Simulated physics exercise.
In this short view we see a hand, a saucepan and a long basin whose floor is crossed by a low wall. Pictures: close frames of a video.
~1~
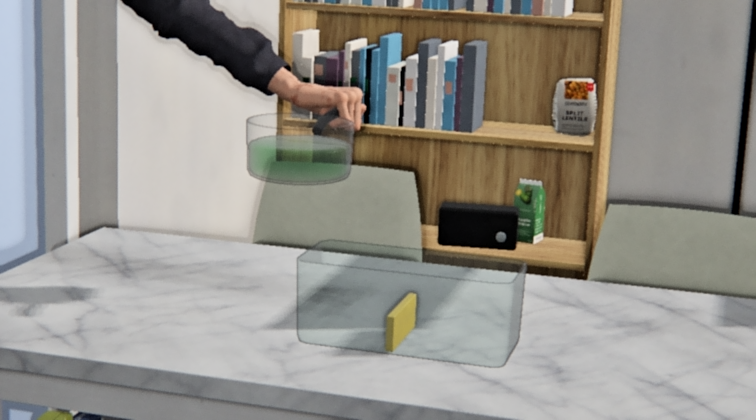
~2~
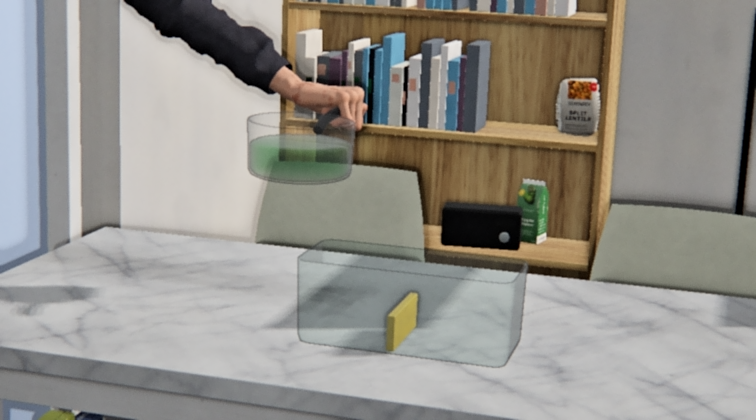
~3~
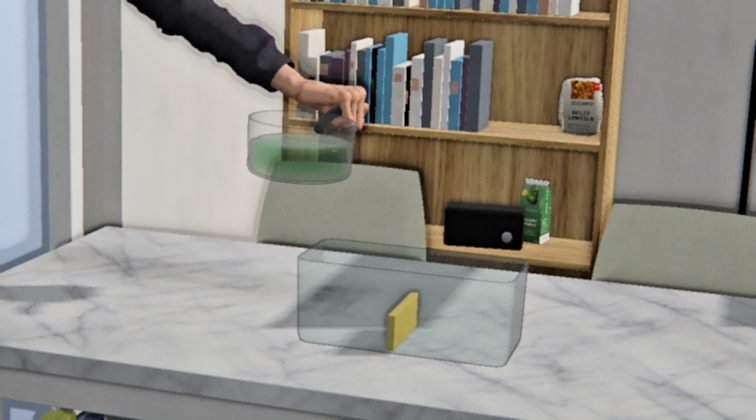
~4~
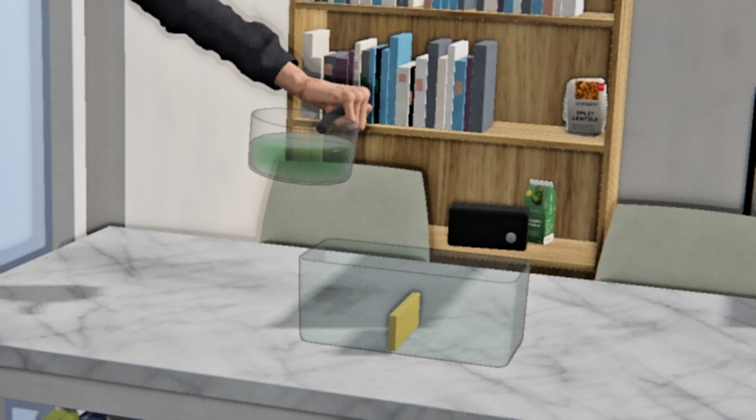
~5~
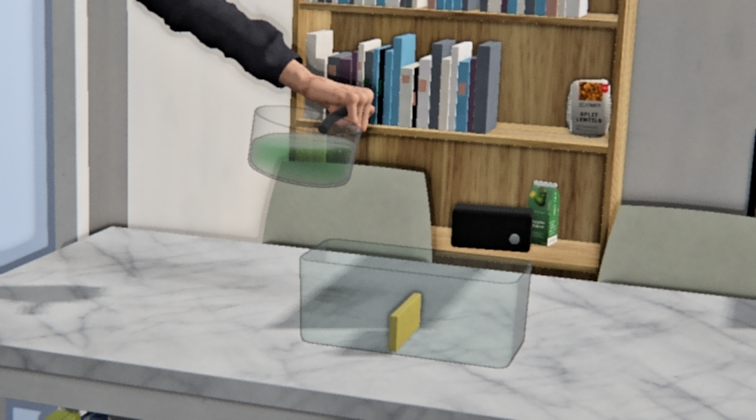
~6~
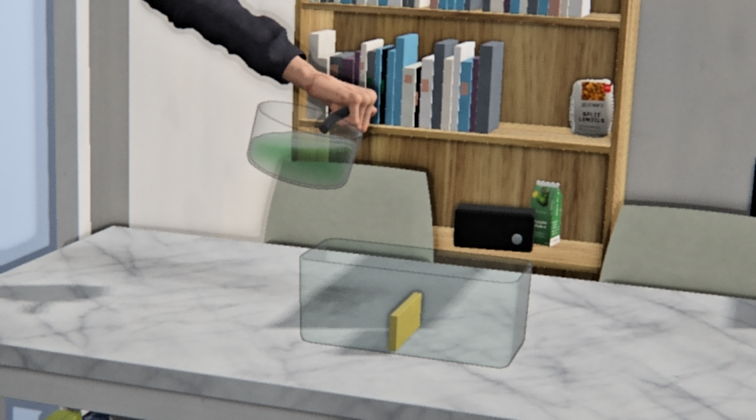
A hand in a dark sleeve, reaching in from the upper left, slowly tilts a clear saucepan of green liquid, its right side dipping gradually further. Below it, a long transparent basin with a low yellow wall across its floor stands on a white marble table, seen from slightly above. Behind are pale chairs and a wooden bookcase, which shifts slightly right as the camera drifts gently.
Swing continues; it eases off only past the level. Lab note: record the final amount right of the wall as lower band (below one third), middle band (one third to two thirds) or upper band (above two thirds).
Recorded: Lower band.
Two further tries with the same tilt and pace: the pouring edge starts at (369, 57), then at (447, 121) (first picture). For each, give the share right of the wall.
Around 65 percent first, around 95 percent second.
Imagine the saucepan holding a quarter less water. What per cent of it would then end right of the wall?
0 per cent.
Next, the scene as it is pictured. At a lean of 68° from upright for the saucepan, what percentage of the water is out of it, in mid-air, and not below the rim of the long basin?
It's close to 30 per cent.
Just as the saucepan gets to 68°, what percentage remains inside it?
It still holds around 60 per cent there.
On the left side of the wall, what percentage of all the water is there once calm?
Roughly 85 per cent.
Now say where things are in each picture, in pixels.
In the first picture, tilt 0°; pouring edge (351, 127); surface from (254, 139) to (349, 147); the long basin's rim runs from (309, 251) to (520, 274); the wall's top is at (402, 306).
In the second picture, tilt 1°; pouring edge (352, 127); surface from (255, 138) to (350, 147).
In the third picture, tilt 2°; pouring edge (353, 127); surface from (255, 137) to (351, 146).
In the fourth picture, tilt 5°; pouring edge (356, 130); surface from (257, 136) to (352, 146).
In the fifth picture, tilt 9°; pouring edge (358, 134); surface from (258, 137) to (355, 147).
In the sixth picture, tilt 14°; pouring edge (359, 138); surface from (257, 136) to (356, 146).
A moment on, the saucepan is tipped part way and 61 per cent is still to pour, 9 is left of the wall and 0 right of it.
Next, the saucepan is tipped right over and 10 per cent is still to pour, 65 is left of the wall and 15 right of it.
Then the saucepan is tipped right over and 0 per cent is still to pour, 83 is left of the wall and 16 right of it.
Later the saucepan is tipped right over and 0 per cent is still to pour, 83 is left of the wall and 16 right of it.
At rest 83 per cent lies left of the wall, 16 right of it and 1 outside.
